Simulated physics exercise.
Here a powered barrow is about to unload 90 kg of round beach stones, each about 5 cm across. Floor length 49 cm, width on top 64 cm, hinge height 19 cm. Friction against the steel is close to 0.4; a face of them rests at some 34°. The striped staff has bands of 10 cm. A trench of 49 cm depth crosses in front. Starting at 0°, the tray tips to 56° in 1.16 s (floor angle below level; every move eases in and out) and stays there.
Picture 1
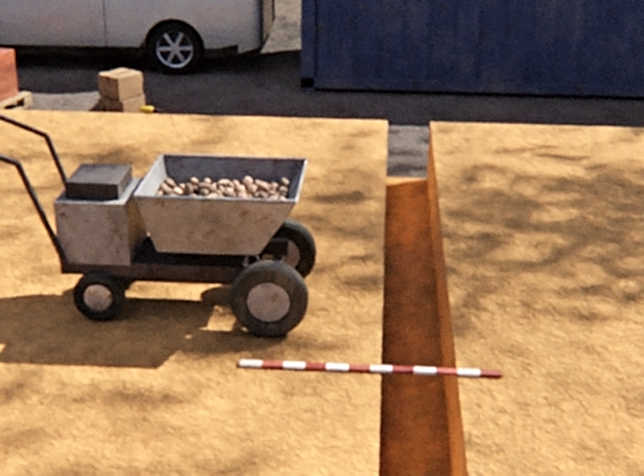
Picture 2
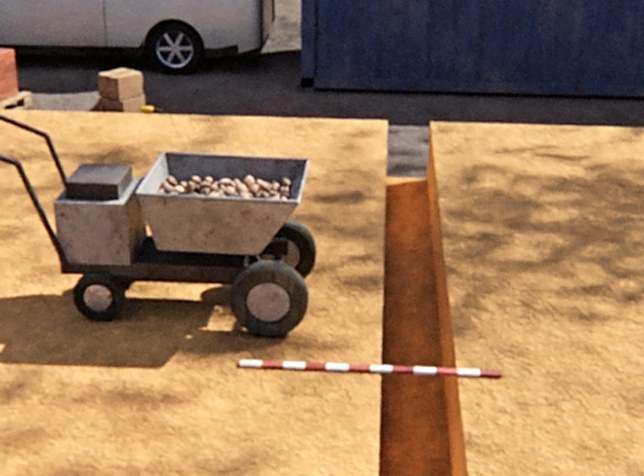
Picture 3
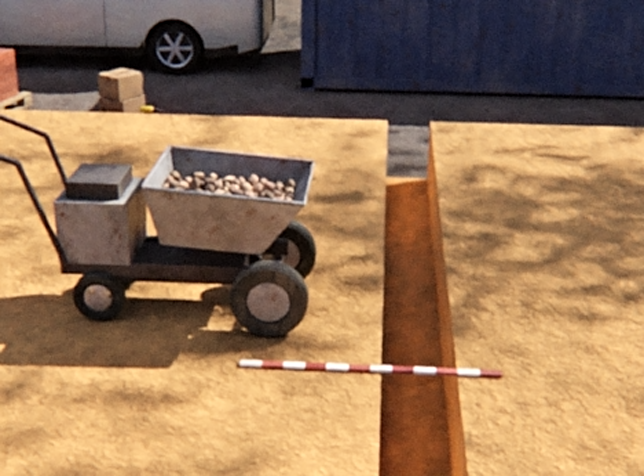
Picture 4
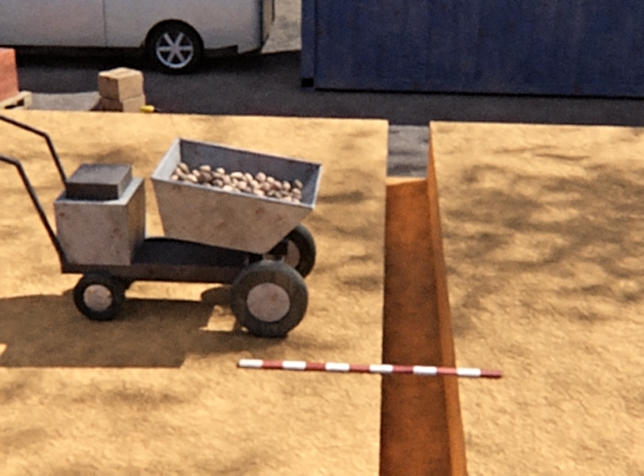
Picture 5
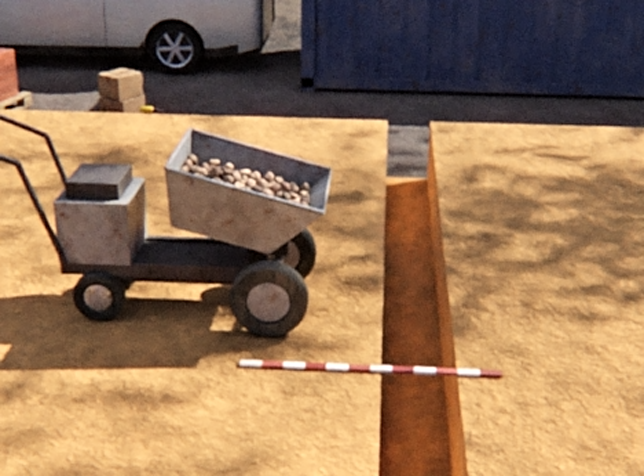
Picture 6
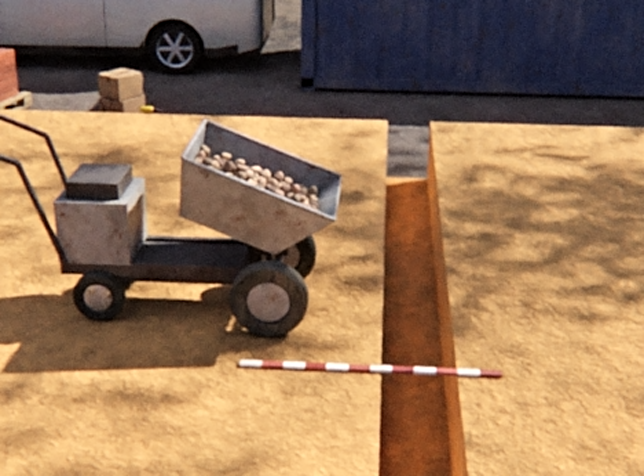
On sandy ground beside a trench, a barrow's grey tray of stones tilts steadily rightward.
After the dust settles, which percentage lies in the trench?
Close to 43 in a hundred.
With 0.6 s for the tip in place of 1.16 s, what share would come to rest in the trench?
In that case some 45 per cent.
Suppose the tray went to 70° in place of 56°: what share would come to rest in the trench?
In that case some 95 per cent.
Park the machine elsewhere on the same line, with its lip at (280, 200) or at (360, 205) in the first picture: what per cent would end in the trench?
About 40 and 20 per cent.
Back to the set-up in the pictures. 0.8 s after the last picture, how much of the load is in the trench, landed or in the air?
About 5 per cent by then.
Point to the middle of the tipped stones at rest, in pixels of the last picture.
Around (413, 400).
Then, 0.4 s after the last picture the floor is at 47°, 100 % in the tray; the foremost stones are at (346, 240).
Then, 0.8 s after the last picture the floor is at 56°, 96 % in the tray, 1 % short of the trench, 4 % in the trench; the foremost stones are at (409, 269).
Then, 1.1 s after the last picture the floor is at 56°, 75 % in the tray, 1 % short of the trench, 24 % in the trench; the foremost stones are at (449, 380).
Then, 3.1 s after the last picture the floor is at 56°, 57 % in the tray, 43 % in the trench; the foremost stones are at (460, 400).
